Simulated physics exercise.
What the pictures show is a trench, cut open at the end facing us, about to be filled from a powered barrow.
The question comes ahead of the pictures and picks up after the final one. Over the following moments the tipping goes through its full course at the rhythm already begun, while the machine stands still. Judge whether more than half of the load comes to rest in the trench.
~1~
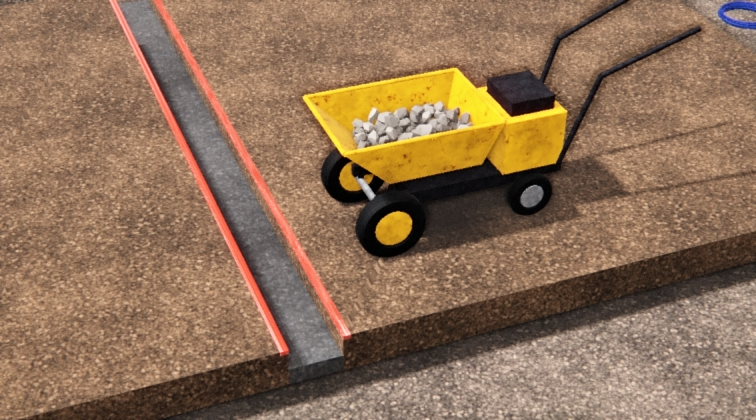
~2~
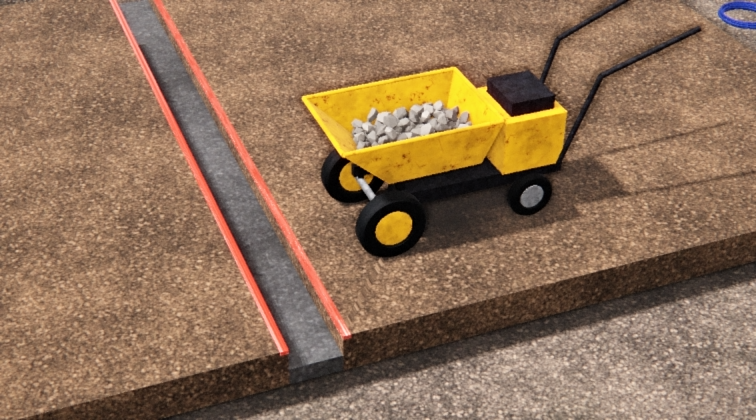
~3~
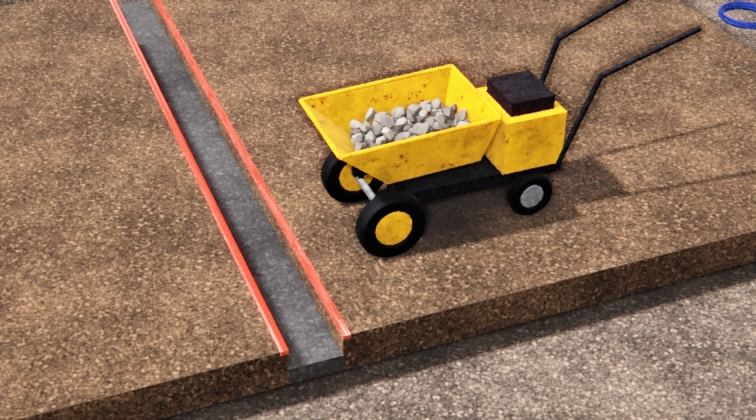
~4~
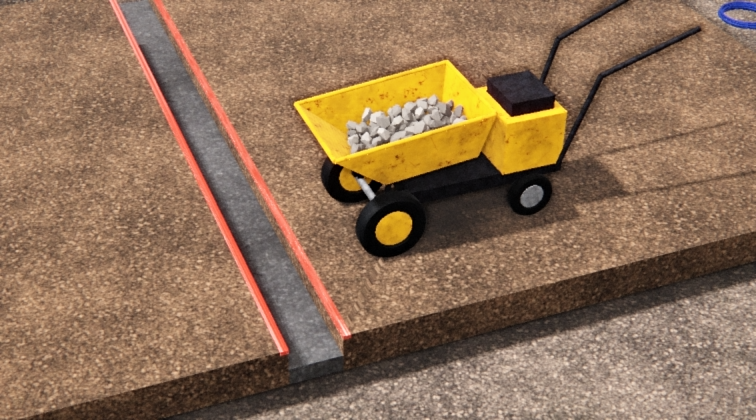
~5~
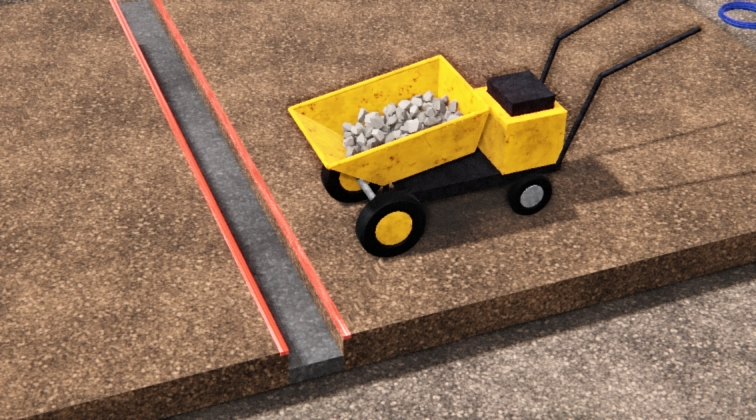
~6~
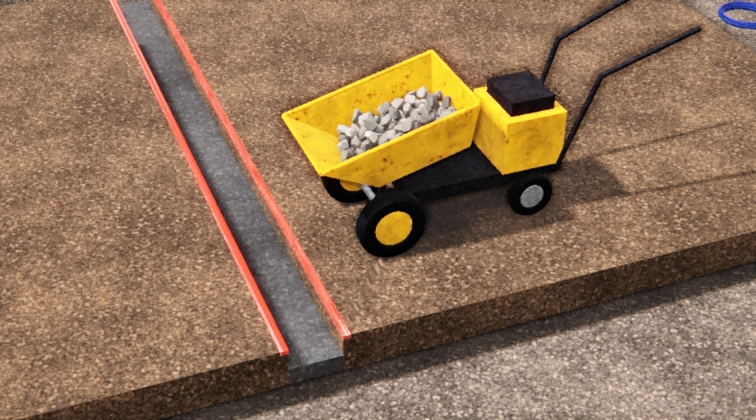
It does.
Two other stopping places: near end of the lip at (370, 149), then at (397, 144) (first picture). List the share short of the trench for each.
The first spot yields roughly 0 percent, the second roughly 20 percent.
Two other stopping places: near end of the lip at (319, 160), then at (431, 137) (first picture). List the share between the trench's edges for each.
In turn 10 and 20 in a hundred.
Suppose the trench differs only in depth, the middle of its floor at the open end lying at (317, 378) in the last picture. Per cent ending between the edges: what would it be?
The share comes out near 80 percent.
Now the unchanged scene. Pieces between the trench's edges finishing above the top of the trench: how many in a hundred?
Estimate: Around 20 %.
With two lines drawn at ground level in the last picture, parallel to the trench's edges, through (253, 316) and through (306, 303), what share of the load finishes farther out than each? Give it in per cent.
Roughly 10 and 90 percent.
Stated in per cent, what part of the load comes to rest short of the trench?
0 %.
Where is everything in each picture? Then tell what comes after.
Lip of the skip at (345, 154), level; top of the load at (404, 124), broken stones; first edge of the trench at (326, 298); far edge at (265, 313), the trench over half as wide as the skip, and about half as deep as wide, in the first picture.
Lip of the skip at (344, 155), level; top of the load at (421, 128), in the second picture.
Lip of the skip at (340, 158), tipped barely; top of the load at (419, 127), in the third picture.
Lip of the skip at (335, 162), tipped a little; top of the load at (428, 122), in the fourth picture.
Lip of the skip at (329, 167), tipped a little; top of the load at (431, 113), in the fifth picture.
Lip of the skip at (322, 174), tipped clearly; top of the load at (431, 118); first edge of the trench at (326, 298); far edge at (265, 313), in the sixth picture.
Soon after the last picture, skip tipped steeply; all in the skip.
A little later, skip tipped steeply; most in the skip; about a quarter in or heaped over the trench; a stray few beyond it.
Later still, skip tipped right over; a small part in the skip; most in or heaped over the trench; about a quarter beyond it.
By the end, skip tipped right over; a stray few in the skip; most in or heaped over the trench; about a quarter beyond it.
